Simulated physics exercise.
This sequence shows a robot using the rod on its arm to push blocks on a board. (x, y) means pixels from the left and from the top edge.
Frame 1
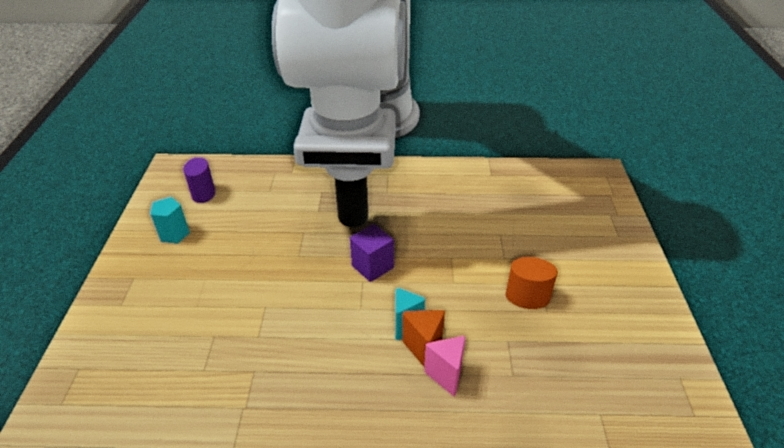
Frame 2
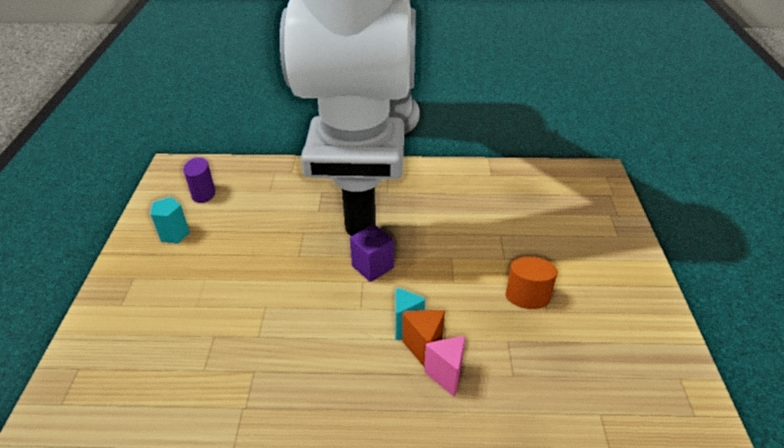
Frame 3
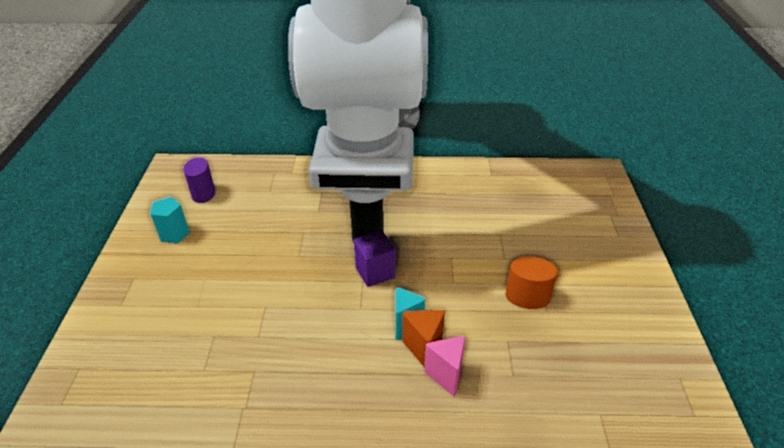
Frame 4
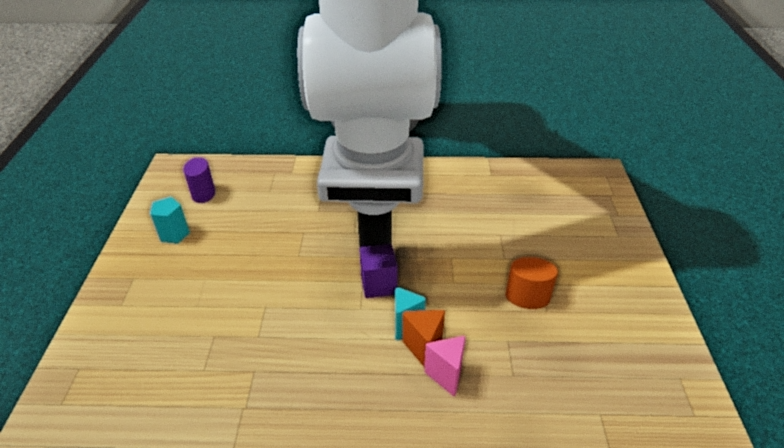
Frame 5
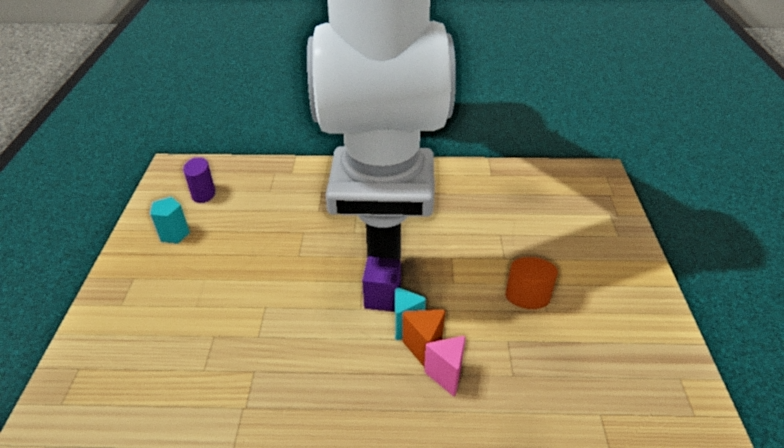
On a wooden board, a robot arm's black rod pushes a purple block toward the viewer.
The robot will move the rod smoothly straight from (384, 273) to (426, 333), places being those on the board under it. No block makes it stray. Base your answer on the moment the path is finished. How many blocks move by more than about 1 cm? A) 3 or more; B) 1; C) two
A: 3 or more.
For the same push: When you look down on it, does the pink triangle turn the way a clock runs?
Answer: No.
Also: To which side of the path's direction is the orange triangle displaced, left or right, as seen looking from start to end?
Slides right.
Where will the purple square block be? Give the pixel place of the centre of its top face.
In the picture, it is at (379, 299).
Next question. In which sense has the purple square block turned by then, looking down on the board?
My prediction: CW.
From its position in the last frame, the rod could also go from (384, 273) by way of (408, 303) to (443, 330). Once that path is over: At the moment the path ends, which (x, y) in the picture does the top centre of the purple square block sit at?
Its top centre is at about (379, 292).
The first path, step by step. Halfway along, rod (405, 293); purple square block (379, 294), turned 25° clockwise; turquoise triangle (410, 302), turned 20° clockwise.
At the end, rod (426, 324); purple square block (379, 299), turned 50° clockwise; turquoise triangle (427, 336), turned 40° clockwise; orange triangle (436, 359); pink triangle (461, 371), turned 40° anticlockwise.
